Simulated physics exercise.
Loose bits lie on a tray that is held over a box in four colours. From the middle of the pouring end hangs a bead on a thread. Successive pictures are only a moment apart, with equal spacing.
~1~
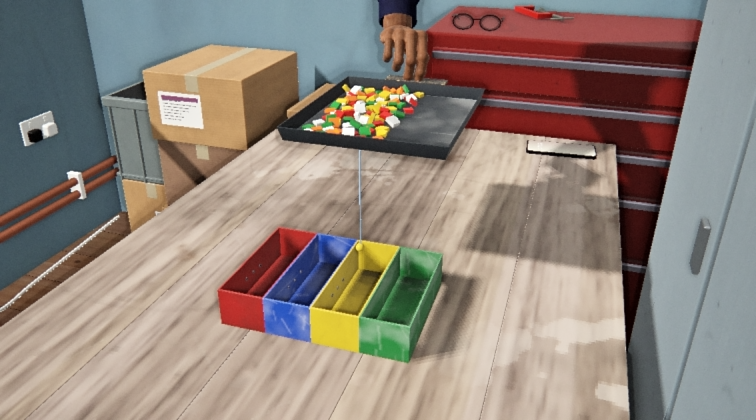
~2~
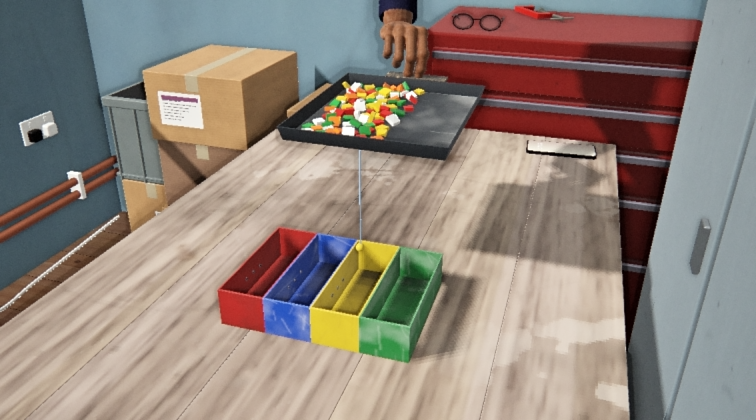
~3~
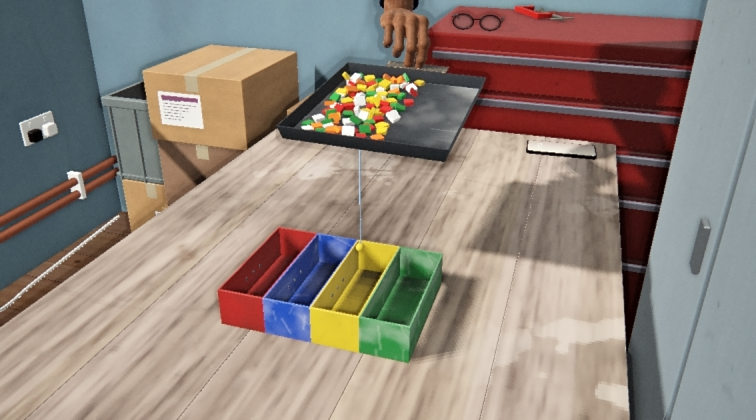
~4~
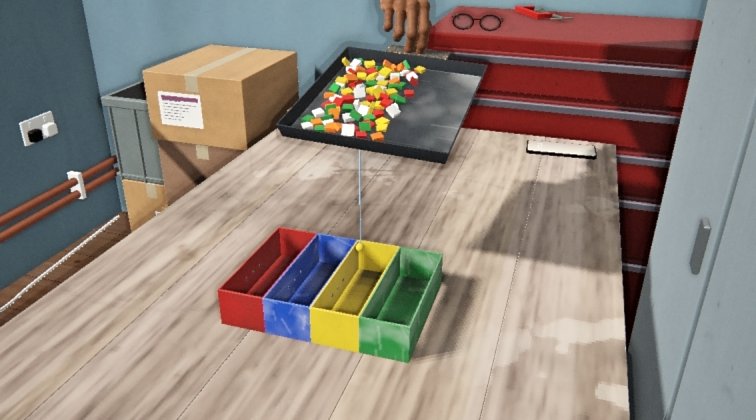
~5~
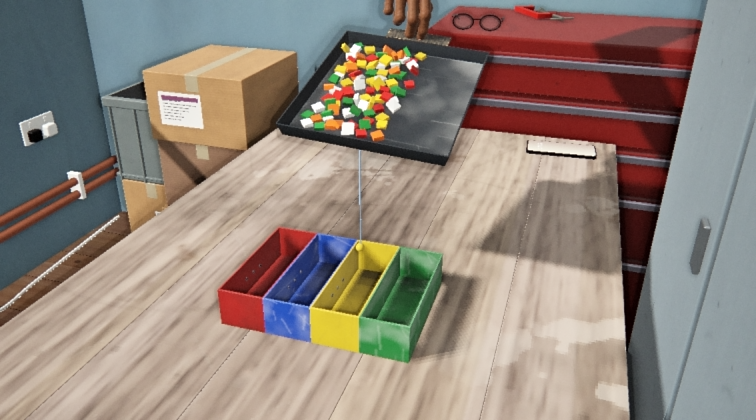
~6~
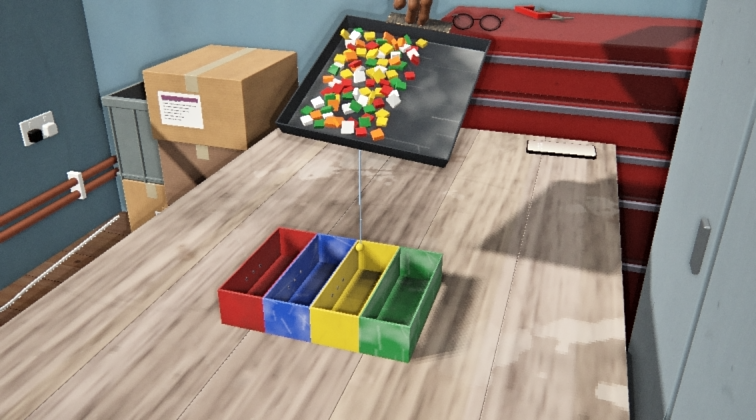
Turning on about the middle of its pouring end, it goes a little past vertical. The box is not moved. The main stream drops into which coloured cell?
It drops into the green cell.
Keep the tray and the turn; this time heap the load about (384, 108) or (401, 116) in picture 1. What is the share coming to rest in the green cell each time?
In order, 40 per cent then 60 per cent.
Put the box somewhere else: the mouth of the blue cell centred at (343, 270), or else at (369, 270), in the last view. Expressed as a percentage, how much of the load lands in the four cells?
100 per cent, then 100 per cent.
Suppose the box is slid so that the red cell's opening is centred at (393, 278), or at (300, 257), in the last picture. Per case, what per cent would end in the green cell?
The first try gives 0 per cent, the second 40 per cent.
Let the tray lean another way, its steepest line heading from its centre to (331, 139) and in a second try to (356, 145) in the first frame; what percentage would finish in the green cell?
You'd get 0 per cent the first time and 10 per cent the second time.
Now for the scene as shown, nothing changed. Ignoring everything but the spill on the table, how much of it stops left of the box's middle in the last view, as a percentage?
Roughly 10 percent.
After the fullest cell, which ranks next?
Second best is that yellow cell.
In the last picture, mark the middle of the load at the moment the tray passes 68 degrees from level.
Look around (381, 138) in the last picture.
Shortly afterwards, tray tipped steeply; the bulk on the tray; a little falling or outside the box.
Next, tray tipped past a quarter turn; a little on the tray; near a third in the green cell; a little in the yellow cell; a little in the blue cell; near a third falling or outside the box.
Some moments later, tray tipped past a quarter turn; near half in the green cell; near a quarter in the yellow cell; a little in the blue cell; near a quarter falling or outside the box.
In the end, tray tipped past a quarter turn; near half in the green cell; near a quarter in the yellow cell; a little in the blue cell; none at all in the red cell; near a quarter outside the box.
